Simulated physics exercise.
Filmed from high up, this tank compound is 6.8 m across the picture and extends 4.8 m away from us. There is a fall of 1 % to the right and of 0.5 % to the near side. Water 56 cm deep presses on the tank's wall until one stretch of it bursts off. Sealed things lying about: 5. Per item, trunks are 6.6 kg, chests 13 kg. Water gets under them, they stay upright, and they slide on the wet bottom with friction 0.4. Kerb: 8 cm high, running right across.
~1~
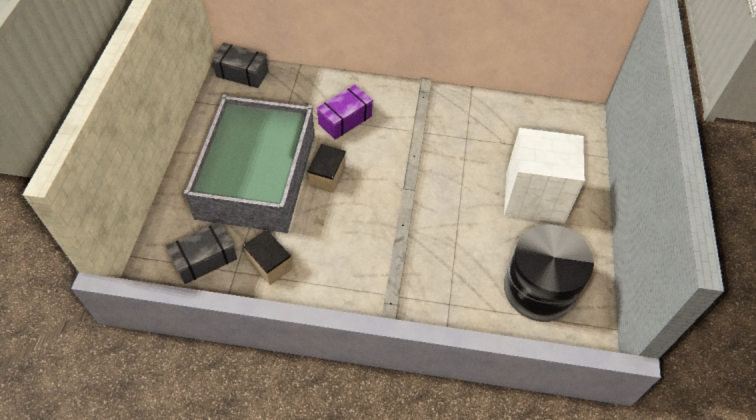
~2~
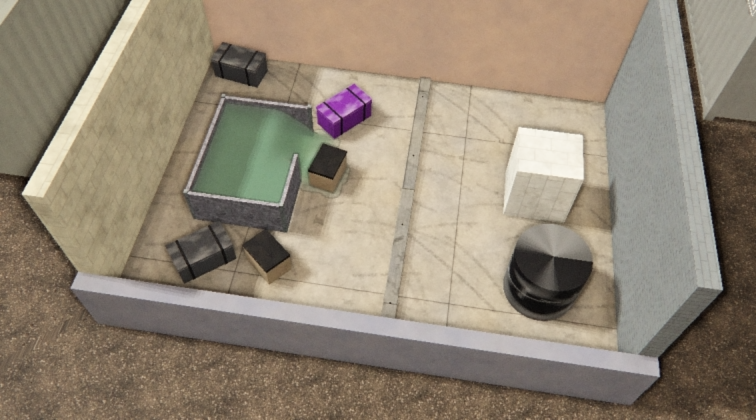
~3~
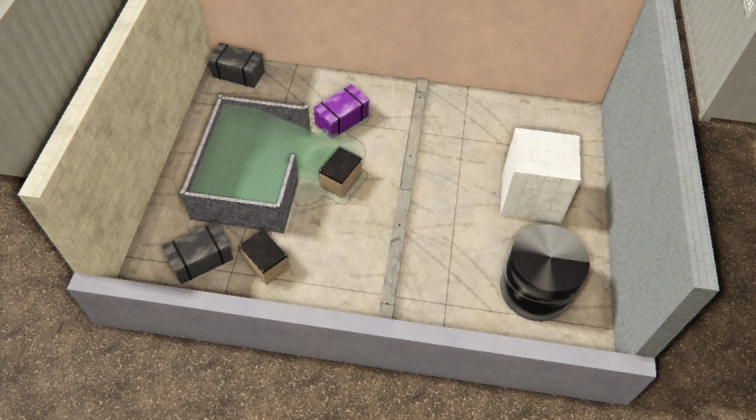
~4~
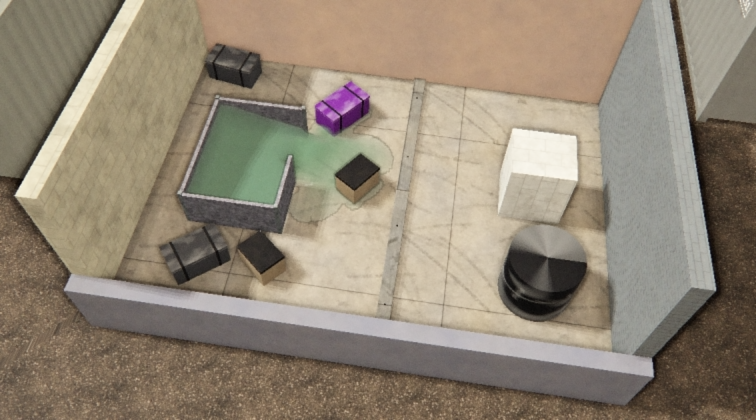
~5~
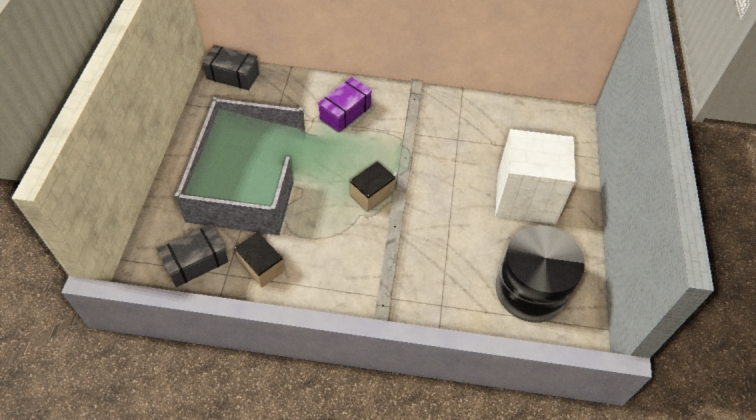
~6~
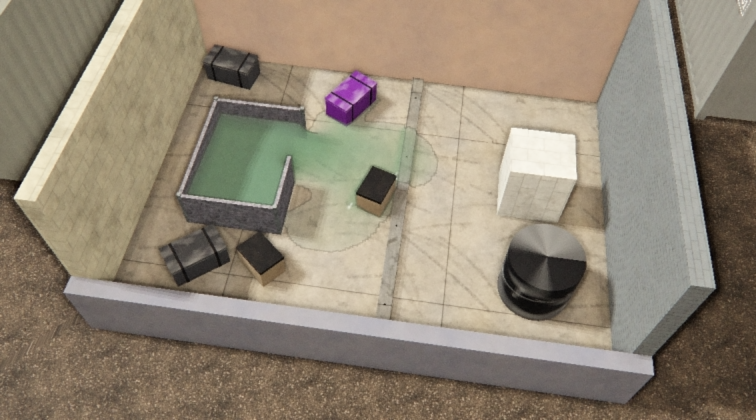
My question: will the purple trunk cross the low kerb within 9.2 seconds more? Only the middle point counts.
I reckon the purple trunk fails to get over.
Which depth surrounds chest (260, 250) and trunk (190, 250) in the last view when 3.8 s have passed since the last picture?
Close to 2 and 0 centimetres.
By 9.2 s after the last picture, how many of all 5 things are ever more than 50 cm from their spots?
The count comes to 3.
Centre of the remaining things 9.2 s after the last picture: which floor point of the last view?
They're centred close to (252, 197).
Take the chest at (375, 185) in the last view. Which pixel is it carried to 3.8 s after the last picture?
Around (356, 241).
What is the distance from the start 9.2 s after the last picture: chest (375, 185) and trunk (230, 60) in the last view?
The first is 150 cm from its start, the second 100 cm.
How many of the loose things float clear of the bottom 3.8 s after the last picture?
1 of them.
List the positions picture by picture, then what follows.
In the first picture, the purple trunk at (345, 103), on the bottom; water covers 2.4 m2; 0 of 5 have shifted.
In the second picture, the purple trunk at (344, 103) rests on the ground; water covers 2.8 m2; 0 of 5 have shifted.
In the third picture, the purple trunk at (341, 103), on the bottom; water covers 3.3 m2; 1 of 5 have shifted.
In the fourth picture, the purple trunk at (342, 100) rests on the ground, 10 cm from its start; 4.2 m2 under water; 2 of 5 have shifted.
In the fifth picture, the purple trunk at (345, 96) rests on the ground, 25 cm from its start; water covers 5.0 m2; 2 of 5 have shifted.
In the sixth picture, the purple trunk at (351, 90), on the bottom, 39 cm from its start; 6.0 m2 under water; 2 of 5 have shifted.
Then, 1.2 s after the last picture the purple trunk is near (379, 75), 0.9 m from its start, afloat; 0 of 5 are over the mark; 1 afloat.
Then, 3.8 s after the last picture the purple trunk is near (330, 78), 0.6 m from its start, afloat; 0 of 5 are over the mark; 1 afloat.
Then, 6.2 s after the last picture the purple trunk is near (250, 91), 1.4 m from its start, afloat; 0 of 5 are over the mark; 2 afloat.
Then, 9.2 s after the last picture the purple trunk is near (254, 86), 1.4 m from its start, afloat; 0 of 5 are over the mark; 3 afloat.
